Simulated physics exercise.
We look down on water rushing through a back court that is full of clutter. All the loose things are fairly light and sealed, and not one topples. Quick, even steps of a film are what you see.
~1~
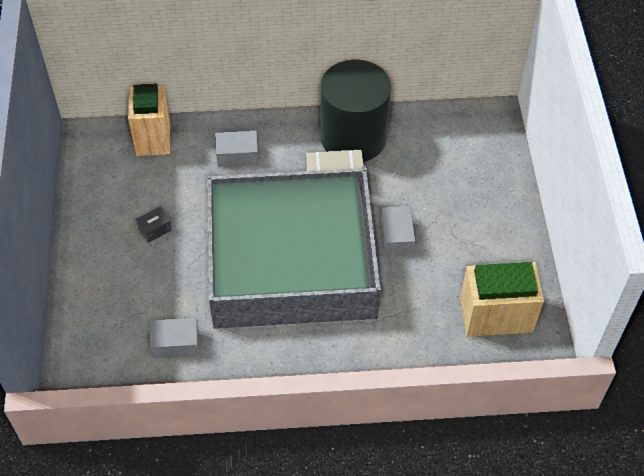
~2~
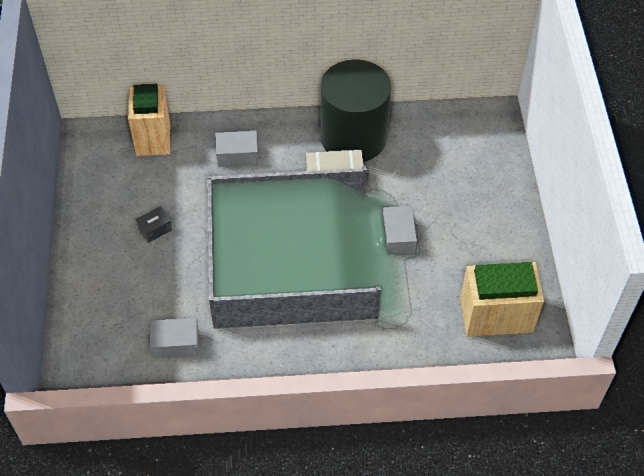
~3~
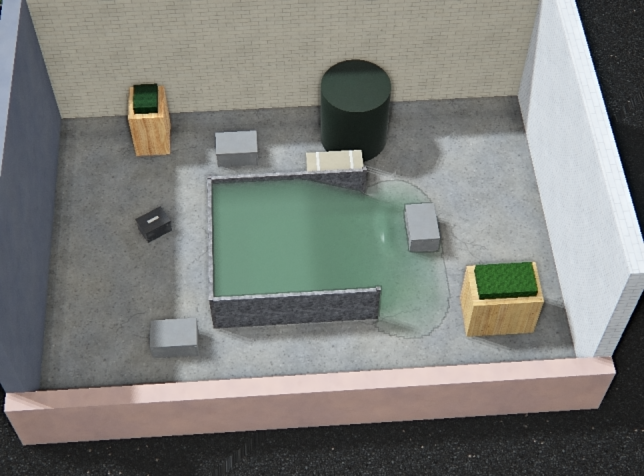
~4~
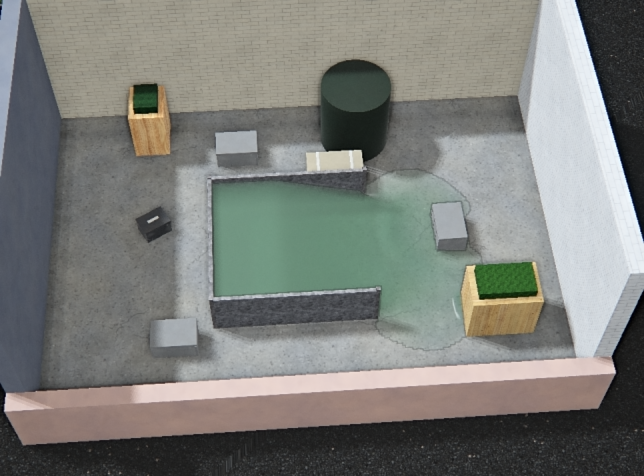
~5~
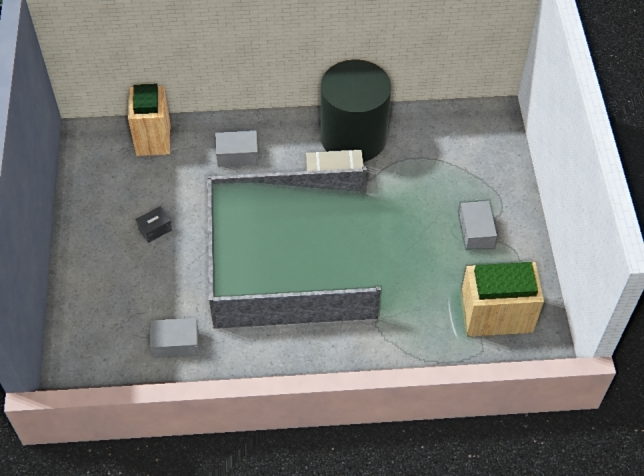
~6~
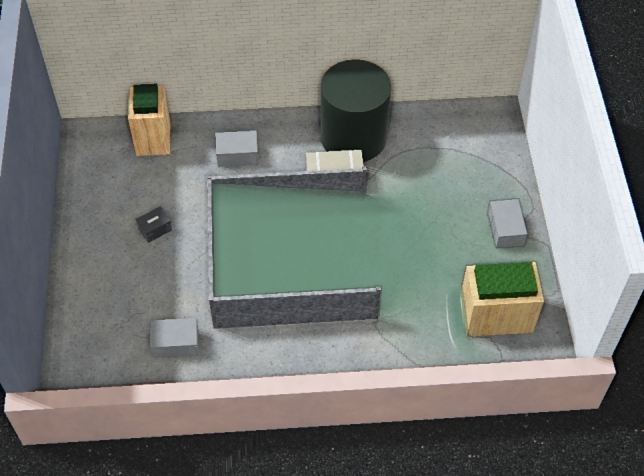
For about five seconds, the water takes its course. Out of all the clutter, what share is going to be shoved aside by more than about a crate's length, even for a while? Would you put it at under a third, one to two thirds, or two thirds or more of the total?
Counting the far movers, it's in the middle - a third to two thirds.
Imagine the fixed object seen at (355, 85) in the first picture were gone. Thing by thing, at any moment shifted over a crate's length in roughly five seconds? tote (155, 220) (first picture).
For that object it comes out below that mark.
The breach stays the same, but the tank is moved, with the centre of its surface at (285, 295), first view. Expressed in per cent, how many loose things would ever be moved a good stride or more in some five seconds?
Some 40 per cent, I'd say.
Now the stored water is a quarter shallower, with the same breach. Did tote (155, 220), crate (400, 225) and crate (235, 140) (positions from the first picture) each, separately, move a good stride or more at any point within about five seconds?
Not beyond that, then beyond that, then not beyond that.
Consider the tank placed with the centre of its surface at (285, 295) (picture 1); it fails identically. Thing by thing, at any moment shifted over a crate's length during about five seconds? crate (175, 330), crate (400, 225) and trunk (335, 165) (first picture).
In order: Remained close by, went well off, went well off.
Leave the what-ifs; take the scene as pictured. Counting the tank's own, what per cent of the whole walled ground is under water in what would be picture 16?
I'd put it at around 45 in a hundred.
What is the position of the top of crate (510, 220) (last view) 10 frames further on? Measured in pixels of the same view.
It should be around (530, 159).
A moment on, 1 of 5 are well off their spots; 1 afloat.
Next, 1 of 5 are well off their spots; 1 afloat.
Later, 1 of 5 are well off their spots; 1 afloat.
In the end, 2 of 5 are well off their spots, and 2 have been at some point; 1 afloat.
